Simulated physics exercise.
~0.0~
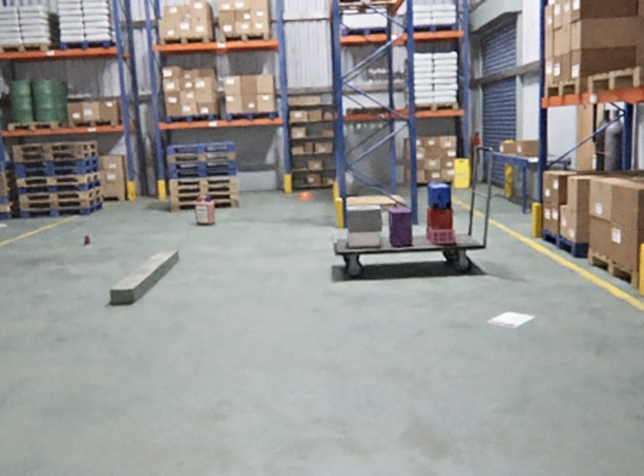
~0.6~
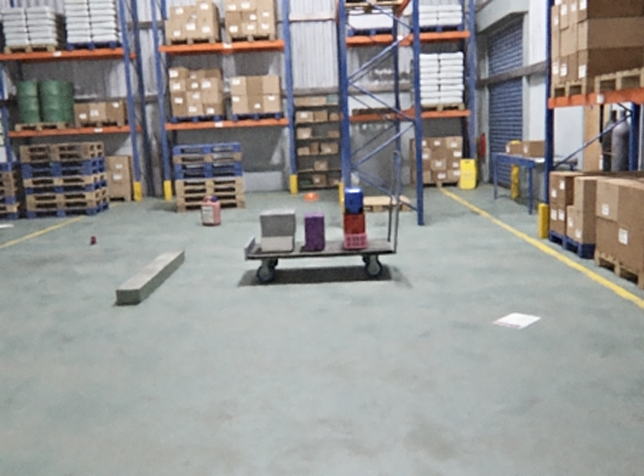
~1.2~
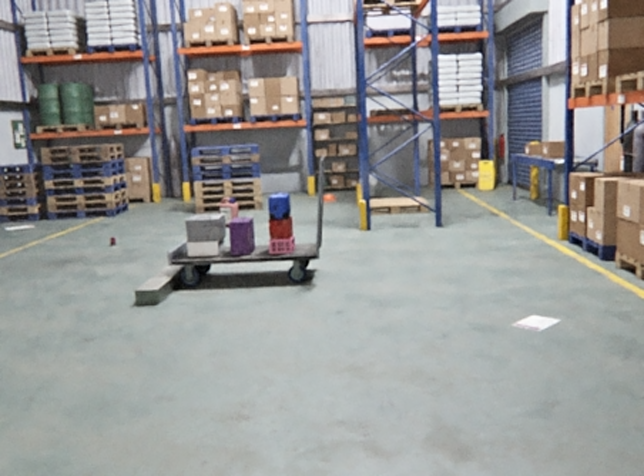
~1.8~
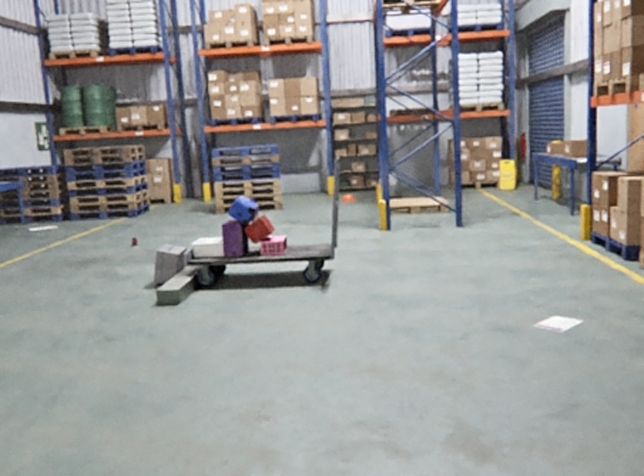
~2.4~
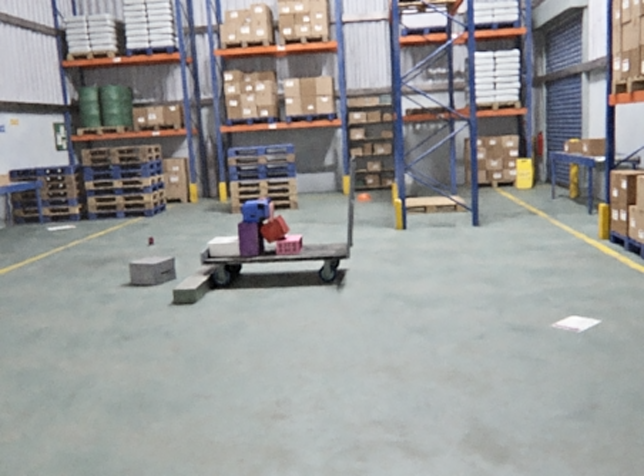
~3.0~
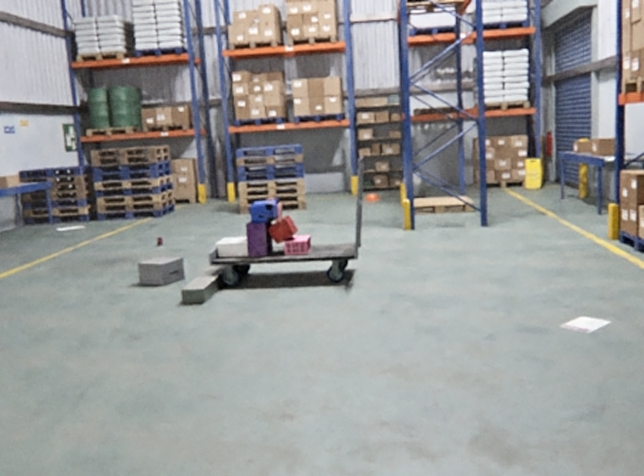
In the video, a flat trolley carrying boxes and a pink crate rolls left across a warehouse floor and stops at a low kerb. The grey box tumbles off the front onto the floor beyond, while the blue and red pieces tip over and stay aboard with the rest.
